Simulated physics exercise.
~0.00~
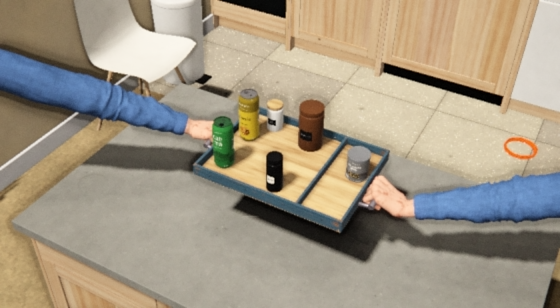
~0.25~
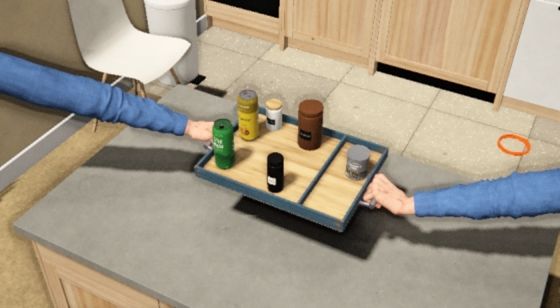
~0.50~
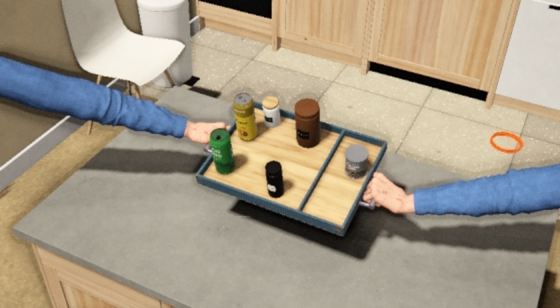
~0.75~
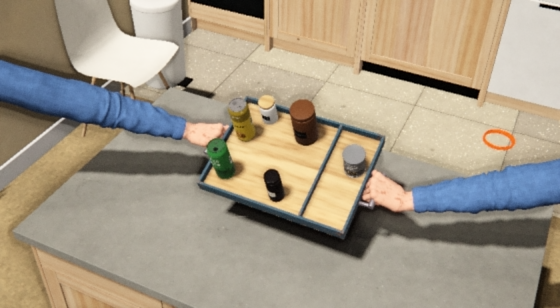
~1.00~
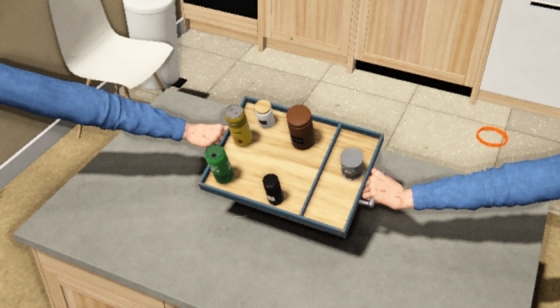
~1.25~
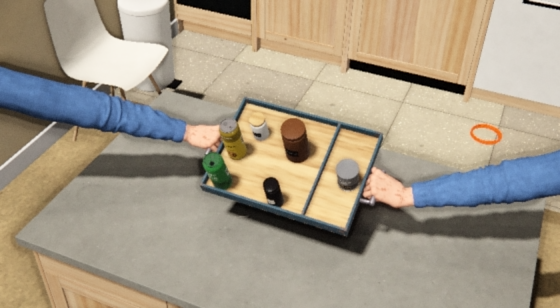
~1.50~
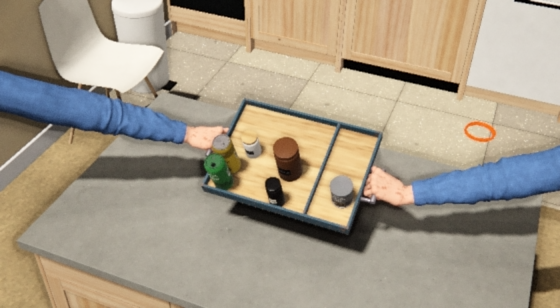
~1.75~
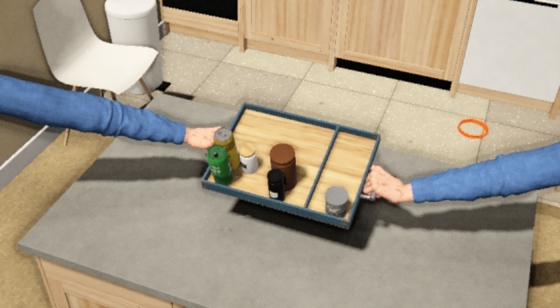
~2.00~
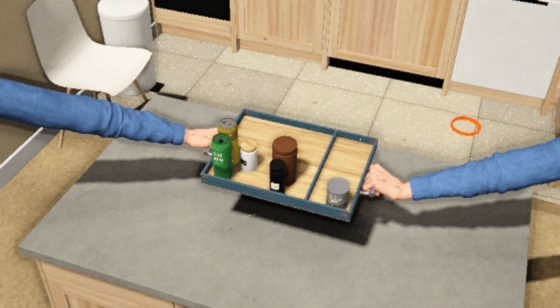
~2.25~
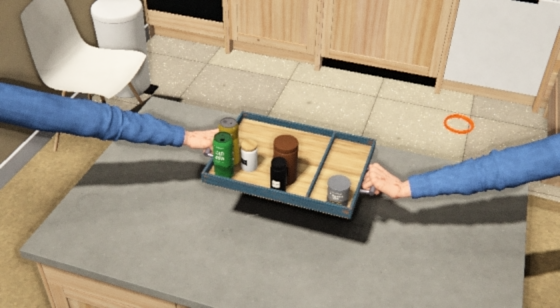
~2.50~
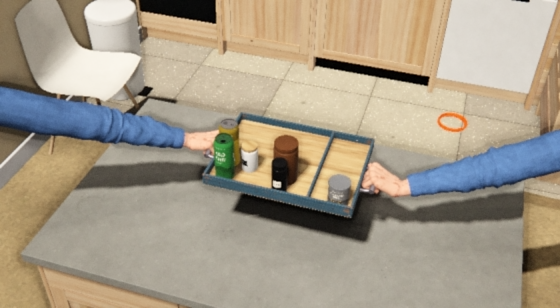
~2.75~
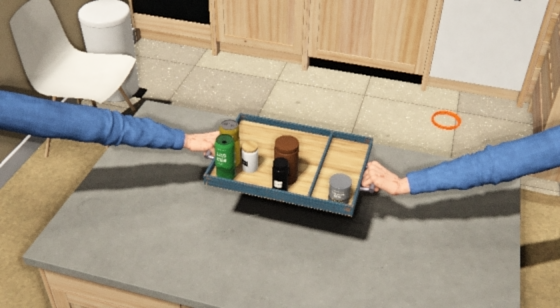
Two hands tip a tray toward the viewer, its containers slide nearer, and it levels.
